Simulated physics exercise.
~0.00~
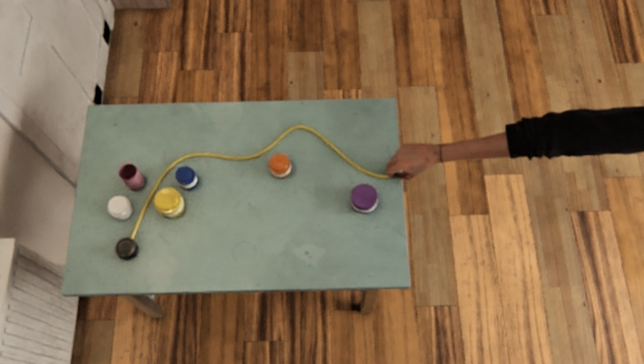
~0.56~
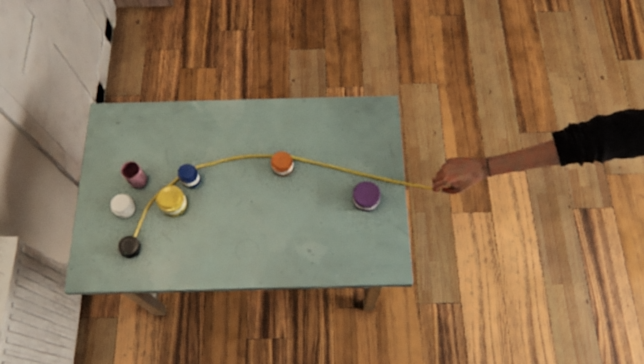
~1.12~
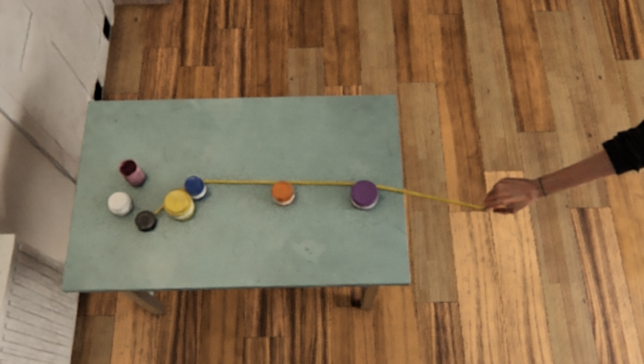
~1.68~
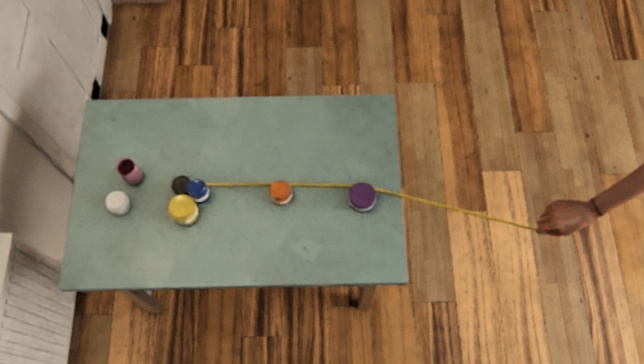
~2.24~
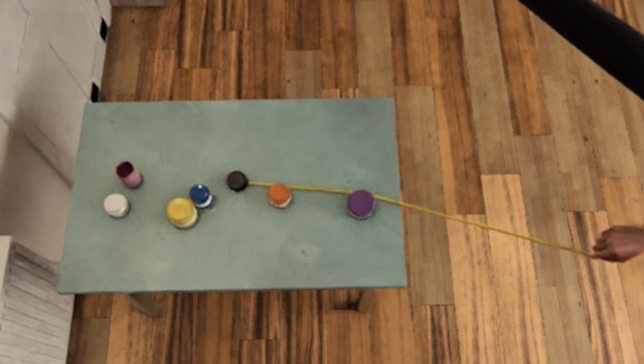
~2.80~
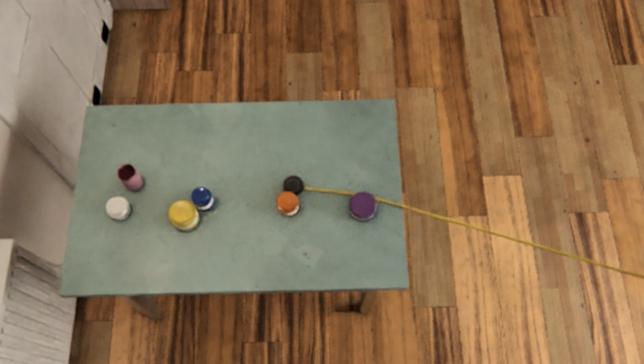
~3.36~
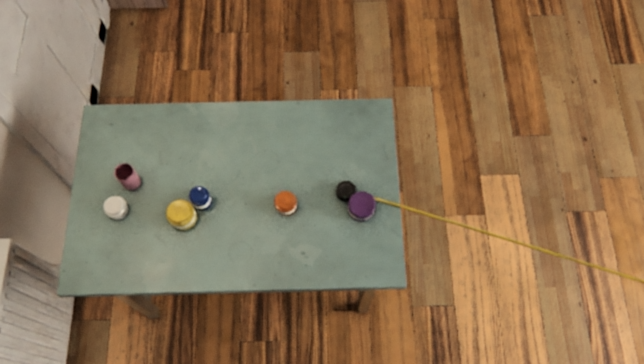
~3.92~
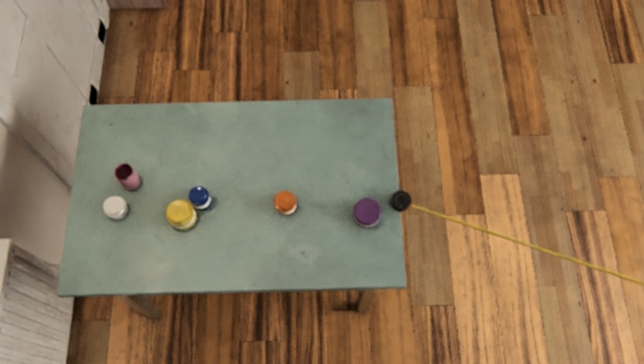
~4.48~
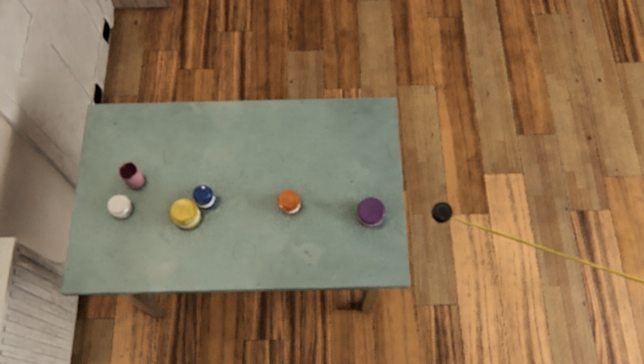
In the video, a hand pulls a yellow cord rightward across a green table holding several colored containers, nudging some of them slightly, as the black round object on its end slides past the yellow, blue, orange and purple ones and off the right edge, leaving the containers upright.
